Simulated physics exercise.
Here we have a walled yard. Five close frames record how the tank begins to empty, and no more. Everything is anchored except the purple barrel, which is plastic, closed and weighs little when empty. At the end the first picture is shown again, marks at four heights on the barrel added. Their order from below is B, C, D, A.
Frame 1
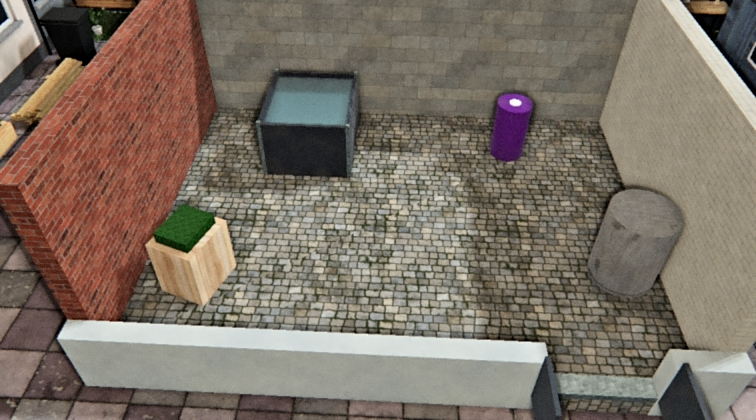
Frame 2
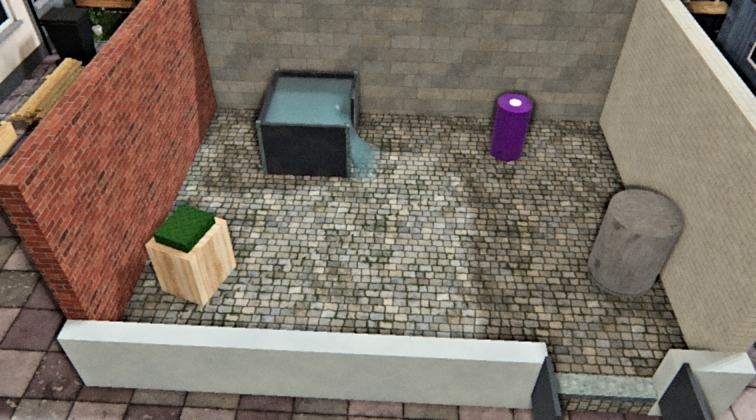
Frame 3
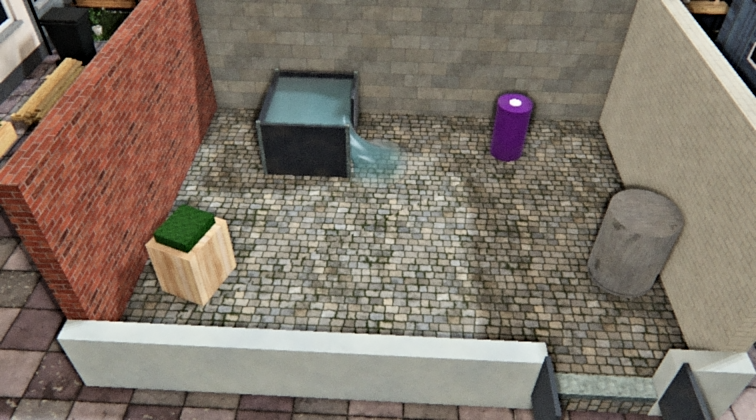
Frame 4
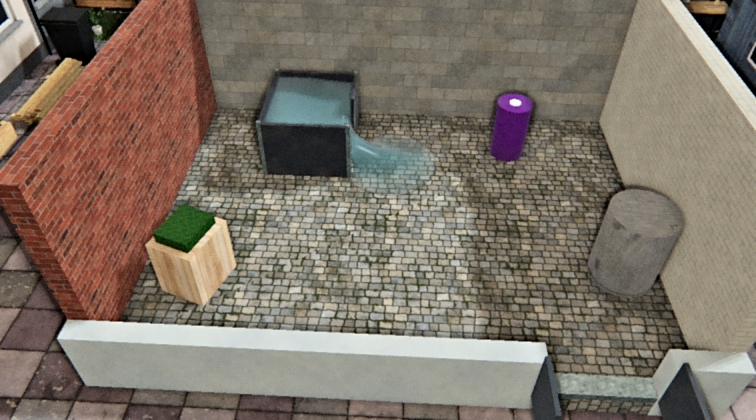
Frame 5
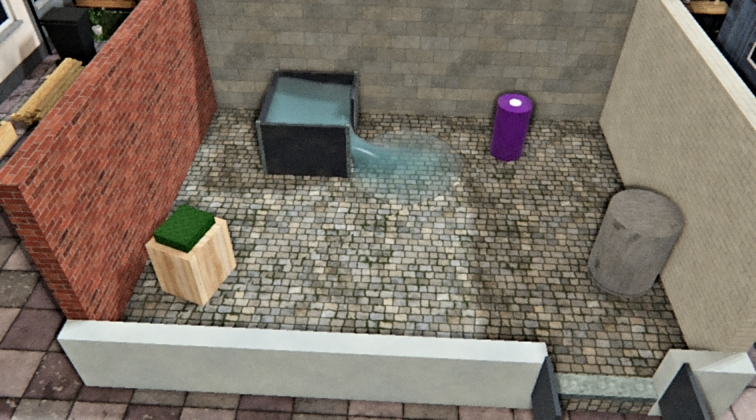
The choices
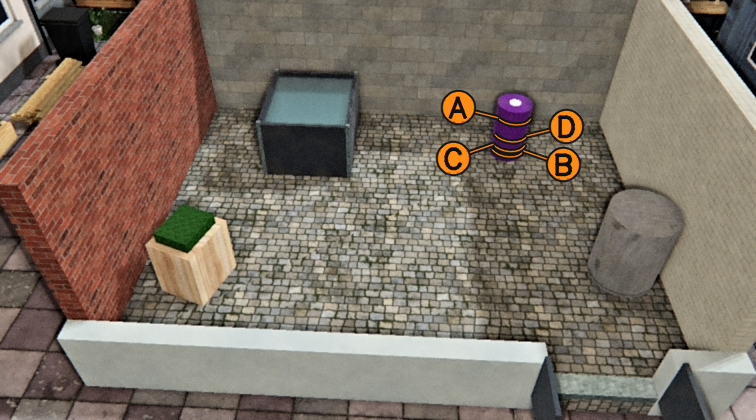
Water pouring from the right side of a dark tank and spreading rightward across cobblestones in a walled yard.
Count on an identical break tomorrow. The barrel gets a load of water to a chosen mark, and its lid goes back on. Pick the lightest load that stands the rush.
Go for D.
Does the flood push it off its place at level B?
Yes, it does.
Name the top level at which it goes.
That would be C.
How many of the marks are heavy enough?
Two of the four.
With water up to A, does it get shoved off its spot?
No, that is safe.
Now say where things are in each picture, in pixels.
Lid of the purple barrel at (515, 103); tank full, its middle at (310, 102); open gate at (606, 349), in the first frame.
In the second frame, 1 % of the ground under water, its edge towards the barrel at (375, 153).
In the third frame, 3 % of the ground under water, its edge towards the barrel at (400, 153).
In the fourth frame, 5 % of the ground under water, its edge towards the barrel at (429, 158).
Lid of the purple barrel at (515, 103); 8 % of the ground under water, its edge towards the barrel at (454, 154), in the fifth frame.
In orange, A at (515, 124); B at (509, 156); C at (510, 151); D at (512, 141); from the bottom up B, C, D, A.
For level A, it does not move.
For level B, it is pushed about twice its own width away.
For level C, it is pushed about its own width away.
For level D, it shifts by a finger or two and stays.
